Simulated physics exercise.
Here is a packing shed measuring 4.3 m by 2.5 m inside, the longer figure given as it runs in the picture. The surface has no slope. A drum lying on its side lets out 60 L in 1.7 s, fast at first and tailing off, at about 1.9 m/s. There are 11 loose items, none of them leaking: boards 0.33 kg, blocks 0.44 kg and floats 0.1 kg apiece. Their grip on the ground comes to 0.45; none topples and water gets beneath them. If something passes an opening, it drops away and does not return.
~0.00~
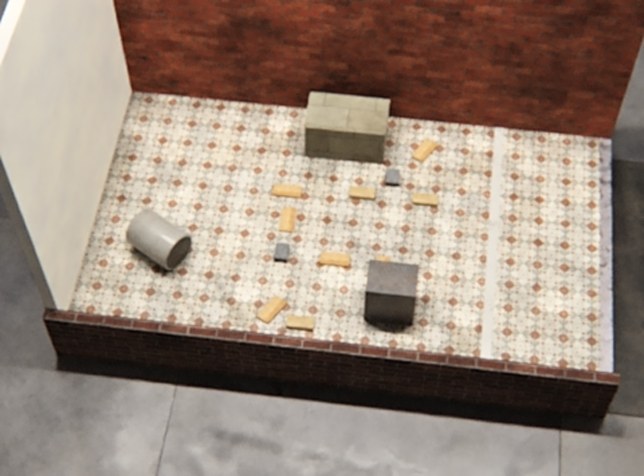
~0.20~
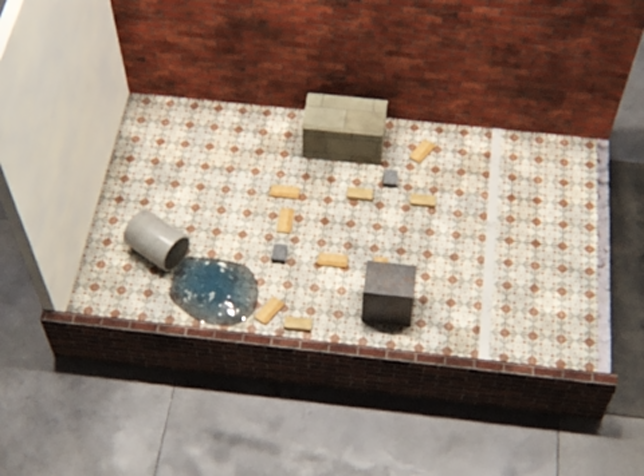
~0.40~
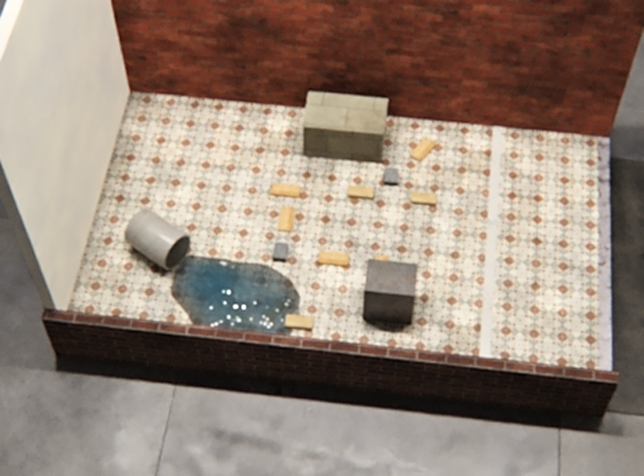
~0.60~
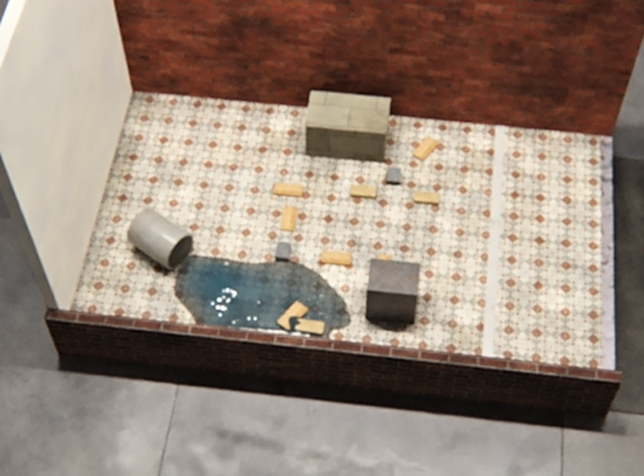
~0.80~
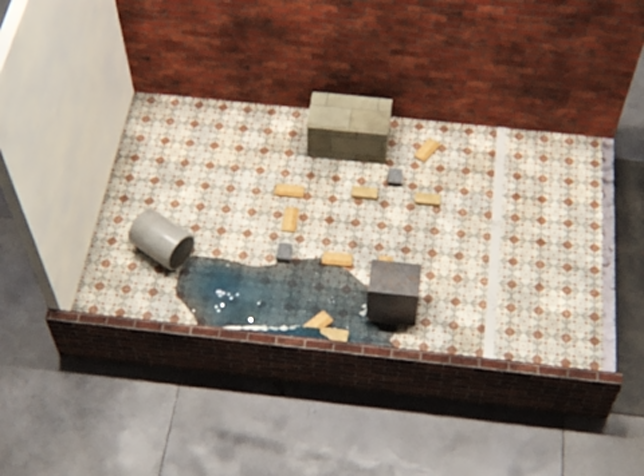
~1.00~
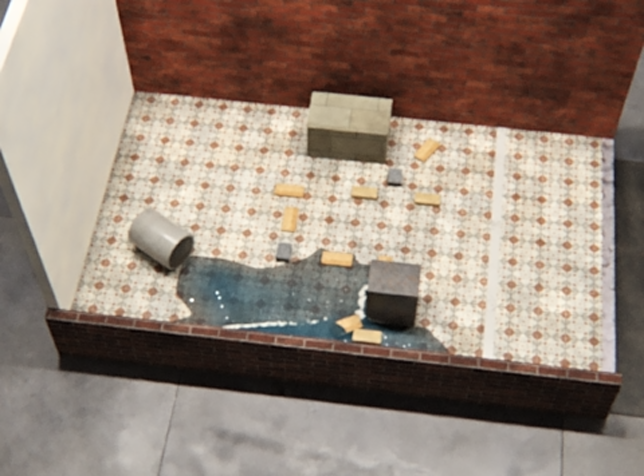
Packing shed with a tiled floor, water spreading rightward from a drum on its side, then carrying two yellow pieces right.
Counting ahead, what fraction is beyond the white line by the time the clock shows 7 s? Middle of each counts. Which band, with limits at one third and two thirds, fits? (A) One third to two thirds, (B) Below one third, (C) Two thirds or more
The answer is B.
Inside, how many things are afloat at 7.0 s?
Total: 0.
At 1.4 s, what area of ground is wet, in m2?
The covered patch comes to about 2.0 m2.
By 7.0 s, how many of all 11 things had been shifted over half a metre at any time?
The tally stands at 5.
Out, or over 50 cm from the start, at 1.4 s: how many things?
2.
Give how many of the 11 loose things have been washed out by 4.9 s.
That makes 2 by then.
After 1.4 s 0 of 11 are over the mark; 2 afloat.
After 3.1 s 2 of 11 are over the mark; 0 afloat.
After 4.9 s 2 of 11 are over the mark; 1 afloat.
After 7.0 s 2 of 11 are over the mark; 0 afloat.
